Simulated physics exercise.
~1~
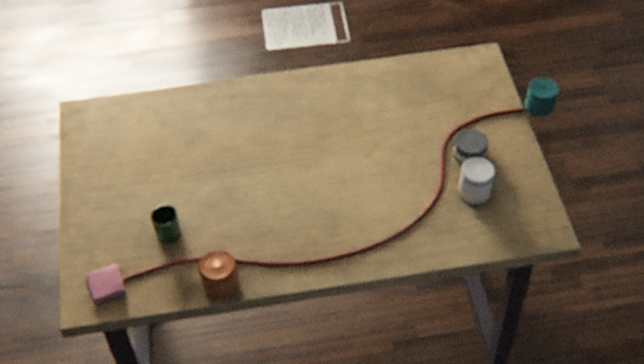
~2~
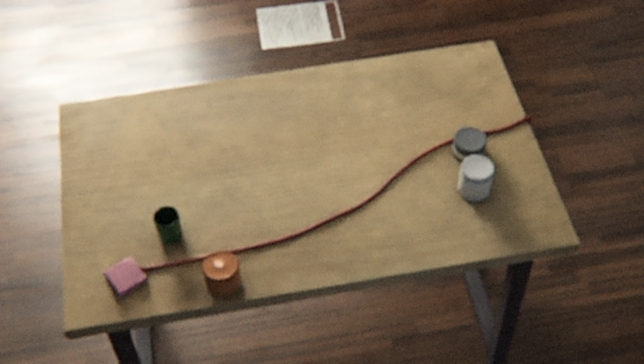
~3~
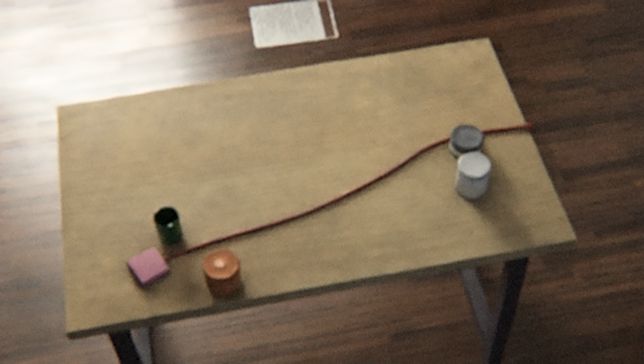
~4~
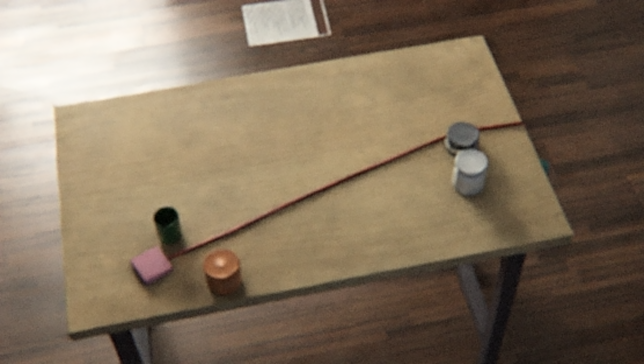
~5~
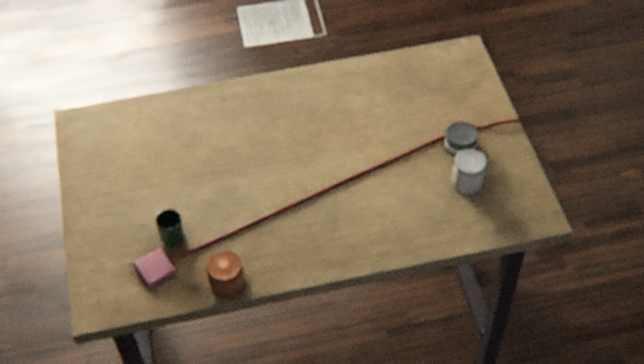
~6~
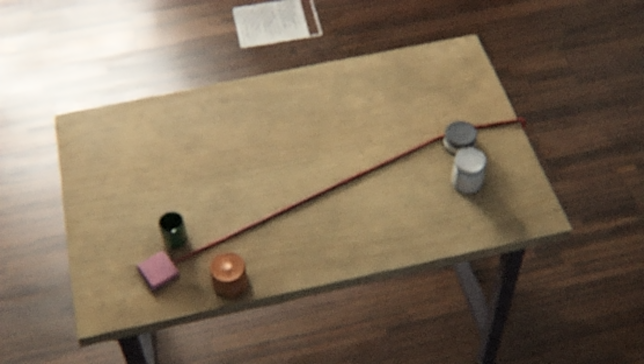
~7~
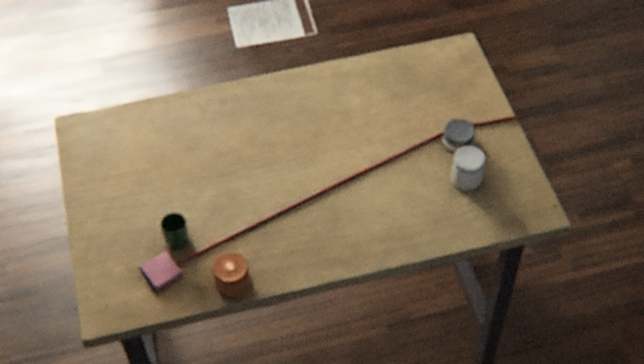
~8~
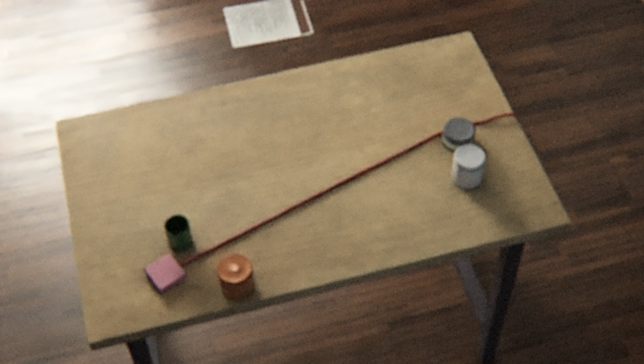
To begin with, a red cable curves across a wooden table, linking a small pink block at the lower left to a teal cylinder just past the right edge, with a green mug, an orange tub and grey and white canisters standing nearby. The teal object drops out of sight, and the cable straightens as the pink block slides a short way right and slightly up. The cable draws taut in a diagonal line past the grey canister, and the block stops near the mug. As the view drifts gently, everything stays settled, with the block still on the table and the cable running over the right edge.
